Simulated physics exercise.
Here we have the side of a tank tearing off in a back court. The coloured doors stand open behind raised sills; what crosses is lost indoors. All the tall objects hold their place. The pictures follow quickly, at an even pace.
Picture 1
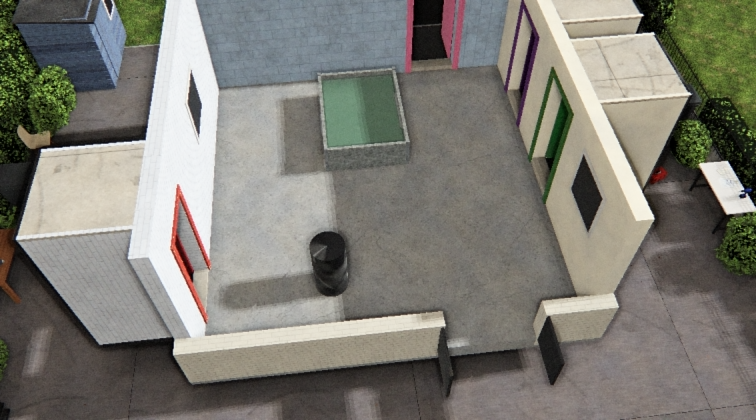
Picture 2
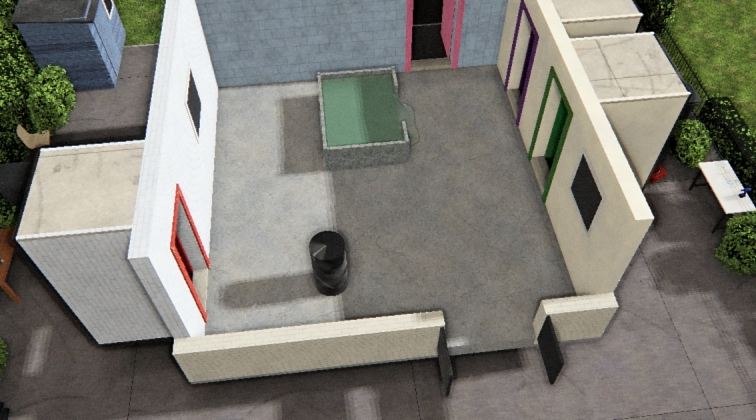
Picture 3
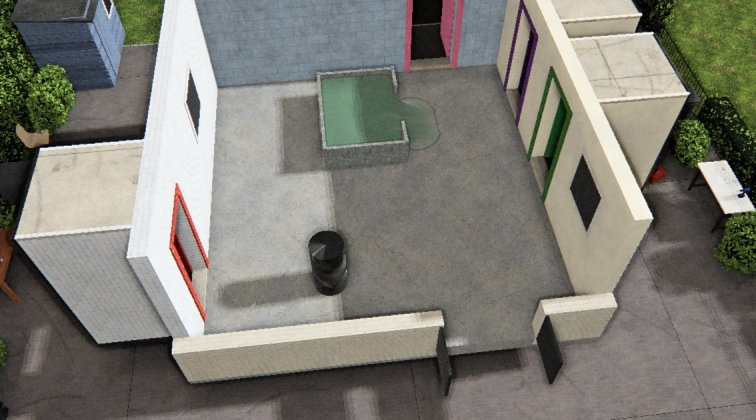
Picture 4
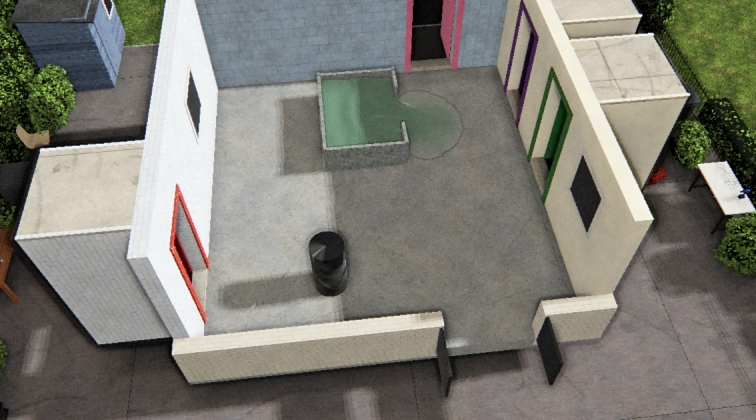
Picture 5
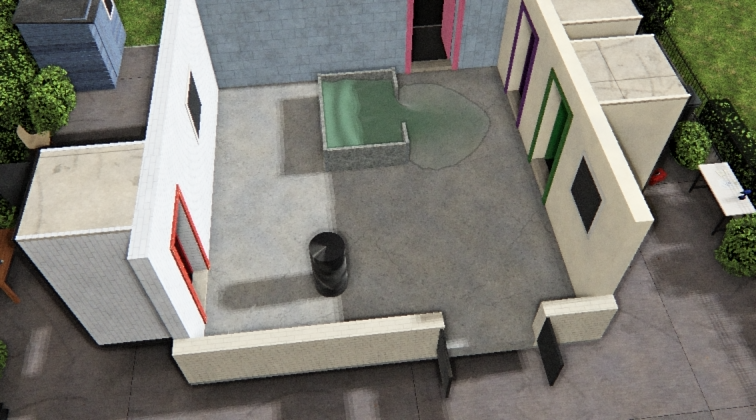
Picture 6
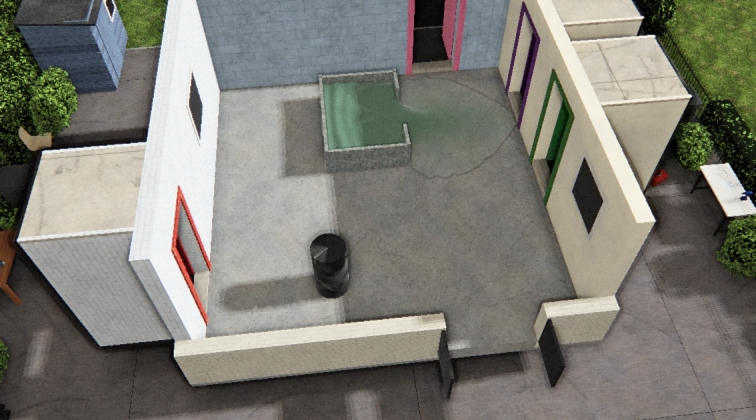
At the start, still green water fills an open tank in a walled court with coloured doorways and a black barrel. The tank's right side opens and water pours out through the gap. It spreads rightward across the grey floor in a widening, thinning, rounded sheet, while the barrel stays in place.
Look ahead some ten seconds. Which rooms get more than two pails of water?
One by one: The pink door stays under that; the purple door takes more than that; the green door stays under that; the red door stays under that.
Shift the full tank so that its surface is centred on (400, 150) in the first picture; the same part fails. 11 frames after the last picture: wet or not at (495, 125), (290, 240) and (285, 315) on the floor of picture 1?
In that order: Awash, free of water, free of water.
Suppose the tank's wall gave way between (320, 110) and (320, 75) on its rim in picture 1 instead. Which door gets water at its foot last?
That is the door marked green.
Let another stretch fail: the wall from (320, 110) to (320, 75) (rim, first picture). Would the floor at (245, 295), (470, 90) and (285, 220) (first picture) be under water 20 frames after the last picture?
One after the other: Covered, not flooded, wet.
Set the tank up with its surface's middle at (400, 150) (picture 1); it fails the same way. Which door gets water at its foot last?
That is the door marked red.
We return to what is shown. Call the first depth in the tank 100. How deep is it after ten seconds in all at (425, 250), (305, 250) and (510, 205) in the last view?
About 2, 2 and 8 per cent.
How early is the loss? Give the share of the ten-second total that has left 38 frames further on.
About 65 per cent.
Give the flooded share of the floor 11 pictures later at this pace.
Roughly 25 per cent.
A moment on, water covers 20 % of the floor; the pink door wet at the sill, nothing in, the purple door over two buckets in, the green door wet at the sill, nothing in, the red door not reached.
Next, water covers 25 % of the floor; the pink door wet at the sill, nothing in, the purple door far over two buckets in, the green door wet at the sill, nothing in, the red door not reached.
Then, water covers 35 % of the floor; the pink door wet at the sill, nothing in, the purple door far over two buckets in, the green door wet at the sill, nothing in, the red door not reached.
Later, water covers 50 % of the floor; the pink door wet at the sill, nothing in, the purple door far over two buckets in, the green door wet at the sill, nothing in, the red door not reached.
In the end, water covers 65 % of the floor; the pink door wet at the sill, nothing in, the purple door far over two buckets in, the green door wet at the sill, nothing in, the red door wet at the sill, nothing in.
